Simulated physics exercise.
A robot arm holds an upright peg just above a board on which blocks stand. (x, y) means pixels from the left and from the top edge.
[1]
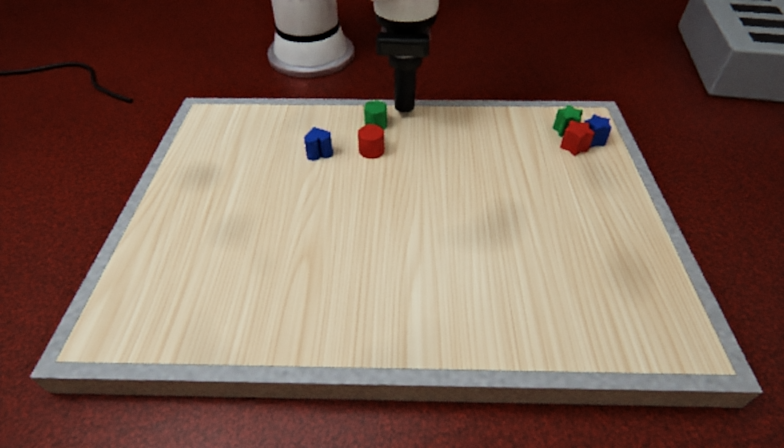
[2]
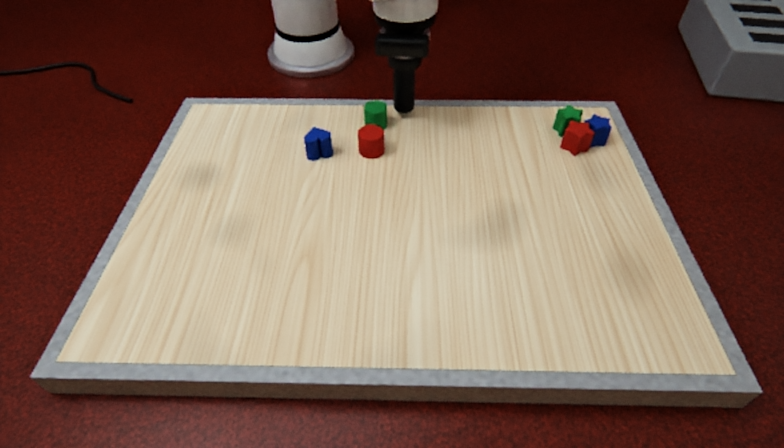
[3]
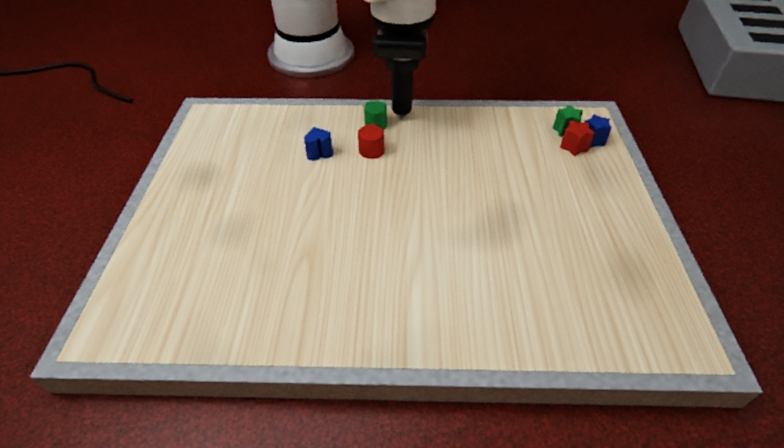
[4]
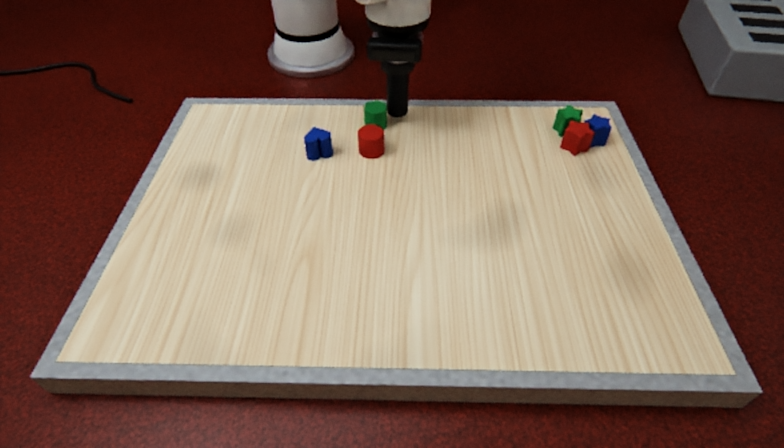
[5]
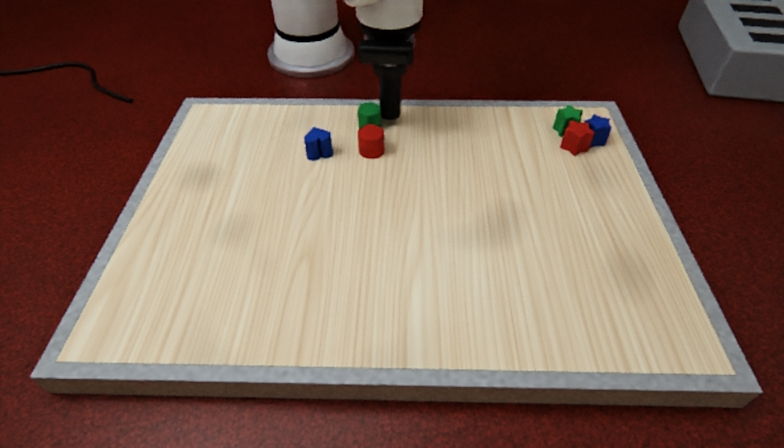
A robot arm held a peg near the far edge of a wooden board scattered with small red, green and blue blocks, then eased left and nudged the nearby green block slightly left.
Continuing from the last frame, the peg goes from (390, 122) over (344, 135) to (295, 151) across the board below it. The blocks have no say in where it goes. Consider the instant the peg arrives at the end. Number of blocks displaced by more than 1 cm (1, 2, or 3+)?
Most likely two.
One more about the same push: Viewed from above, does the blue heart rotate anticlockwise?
I believe so.
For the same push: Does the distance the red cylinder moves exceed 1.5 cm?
No.
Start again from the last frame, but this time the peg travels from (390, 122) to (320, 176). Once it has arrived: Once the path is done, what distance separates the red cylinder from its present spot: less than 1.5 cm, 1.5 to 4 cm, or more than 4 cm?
1.5 to 4 cm.
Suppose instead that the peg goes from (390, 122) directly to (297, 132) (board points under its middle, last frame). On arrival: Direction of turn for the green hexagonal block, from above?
It makes a counterclockwise turn.
What follows on the original path. One third of the way, peg (359, 123); green hexagonal block (337, 117).
Two thirds of the way, peg (327, 133); blue heart (311, 139), turned 35° anticlockwise; green hexagonal block (302, 127).
At the end, peg (294, 143); blue heart (309, 141), turned 50° anticlockwise; green hexagonal block (269, 132), turned 45° clockwise; red cylinder unmoved.
